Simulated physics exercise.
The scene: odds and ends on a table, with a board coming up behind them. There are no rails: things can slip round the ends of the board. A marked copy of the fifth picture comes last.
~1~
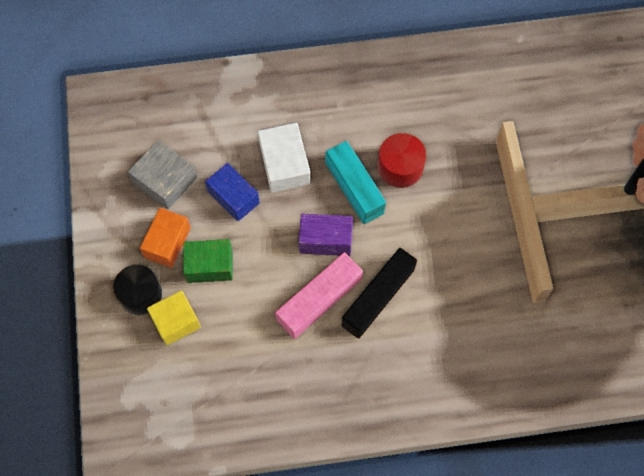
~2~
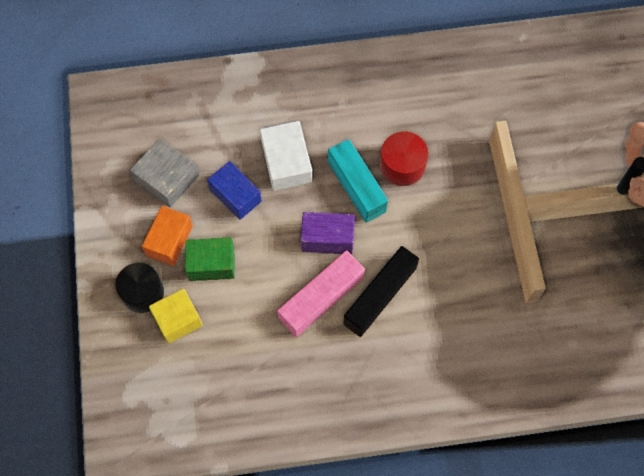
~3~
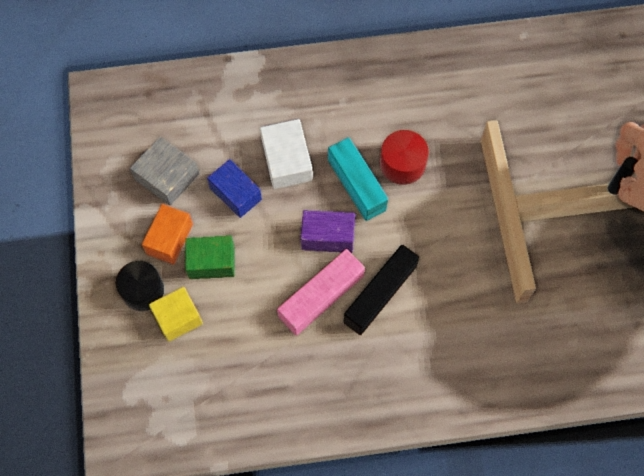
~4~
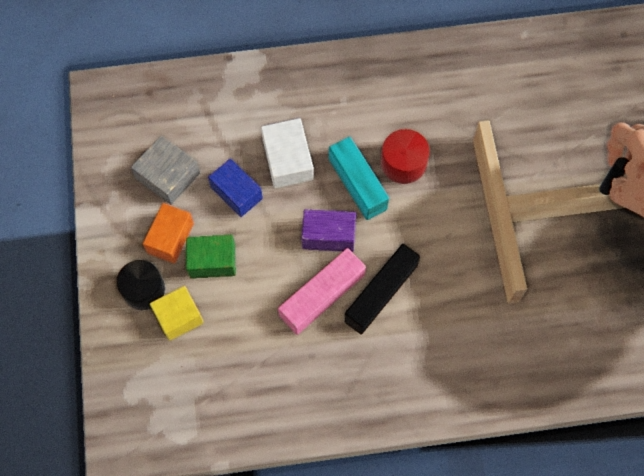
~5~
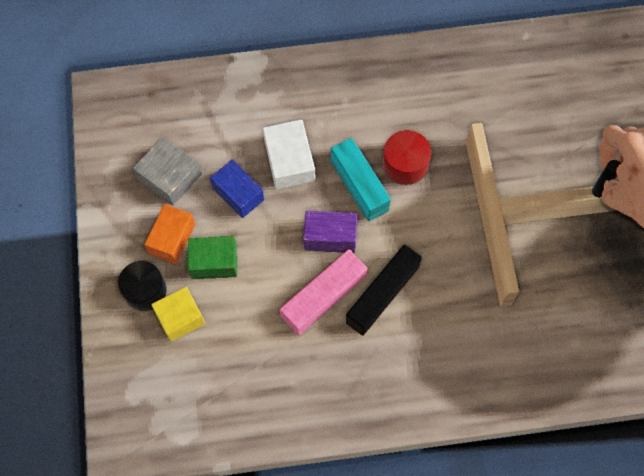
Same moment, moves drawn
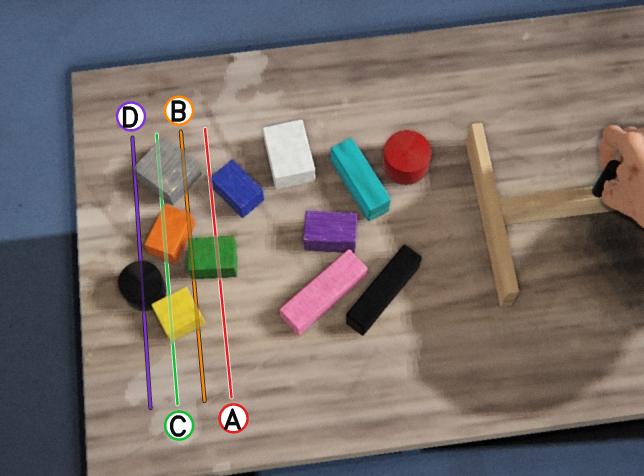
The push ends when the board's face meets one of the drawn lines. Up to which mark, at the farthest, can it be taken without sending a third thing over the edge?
Stop at C.
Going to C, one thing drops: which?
The black tin goes over.
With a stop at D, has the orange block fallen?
By then, yes.
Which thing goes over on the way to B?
The black tin.
On the marked copy, A at (218, 256); B at (192, 259); C at (167, 262); D at (141, 265).
With C. Early on, board (377, 220); black stick (362, 304); white block (276, 157).
Further on, board (260, 234); black tin (137, 287); orange block (150, 239).
At the end, board (166, 246); black tin over the edge; orange block (79, 251); one fallen.
As for the rest, A is within the limit but short; B is within the limit but short; D drops four.
